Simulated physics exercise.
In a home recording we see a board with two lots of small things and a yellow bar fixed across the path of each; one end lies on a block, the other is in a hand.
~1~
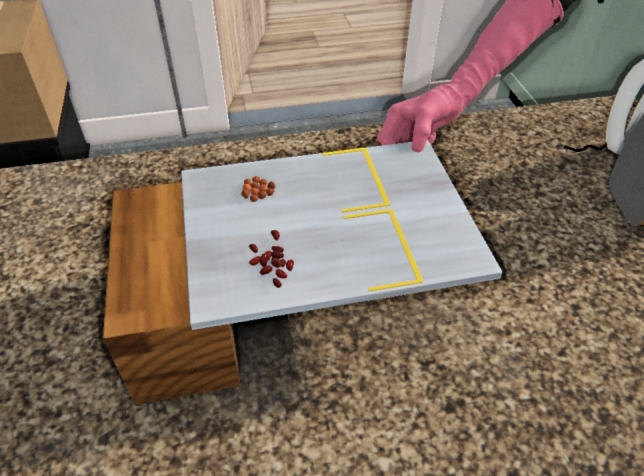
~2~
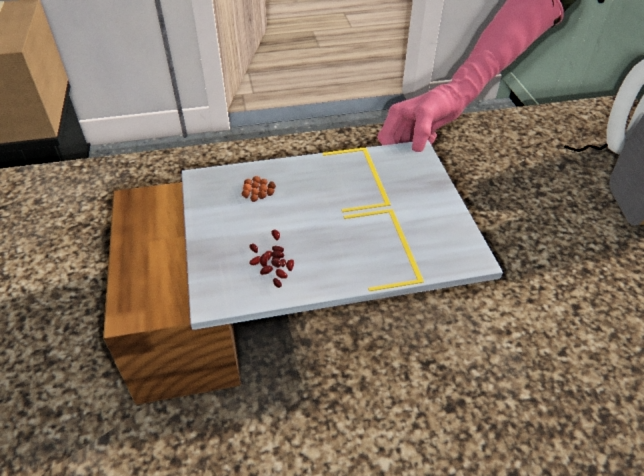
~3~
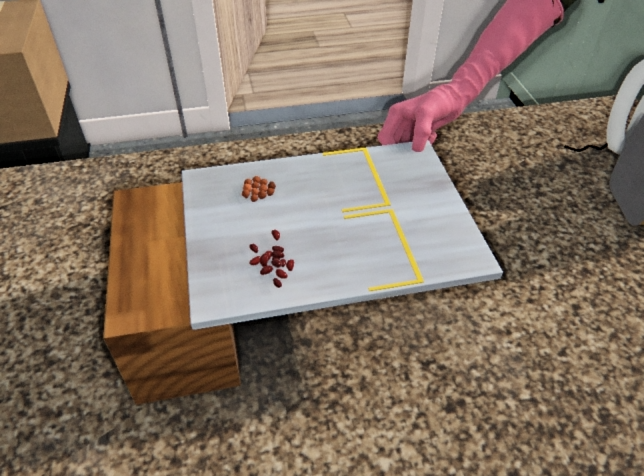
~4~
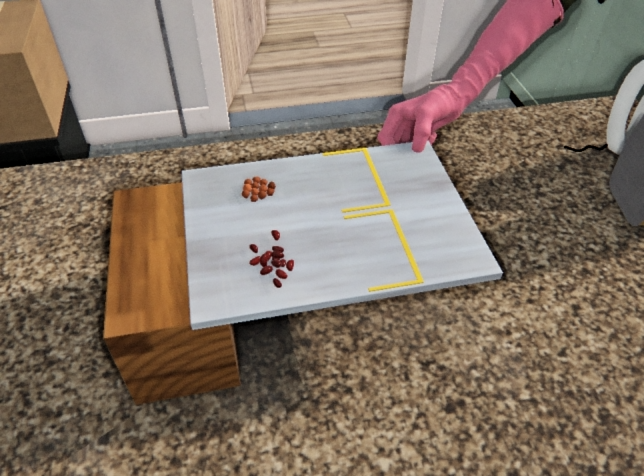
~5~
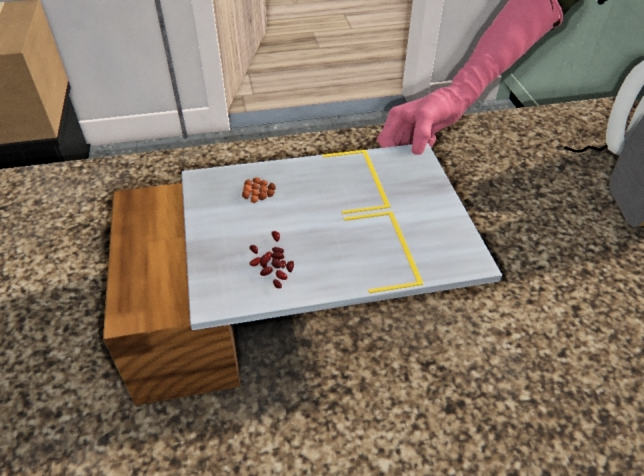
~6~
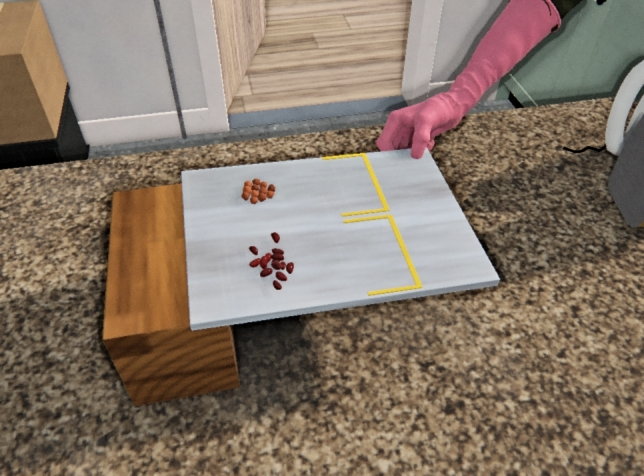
Pink-gloved hand holding one end of a pale board resting on a wooden block, lowering it very slightly, two bean-like clusters staying still.
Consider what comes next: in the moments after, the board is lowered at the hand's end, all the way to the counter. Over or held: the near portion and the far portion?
Outcome: Near portion: Unrestrained; far portion: Unrestrained.
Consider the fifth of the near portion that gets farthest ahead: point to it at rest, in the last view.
It stops around (446, 165) in the final picture.
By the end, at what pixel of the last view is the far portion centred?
About (483, 237).
Then, 0.82 s after the last picture, board sloping at 15°; near portion where it was; far portion on its way down.
Then, 1.54 s after the last picture, board sloping at 27°; near portion a small part past its bar; far portion all past its bar.
Then, 2.16 s after the last picture, board resting at 28°; near portion nearly all past its bar; far portion all past its bar.
At rest, board resting at 28°; near portion nearly all past its bar; far portion all past its bar.
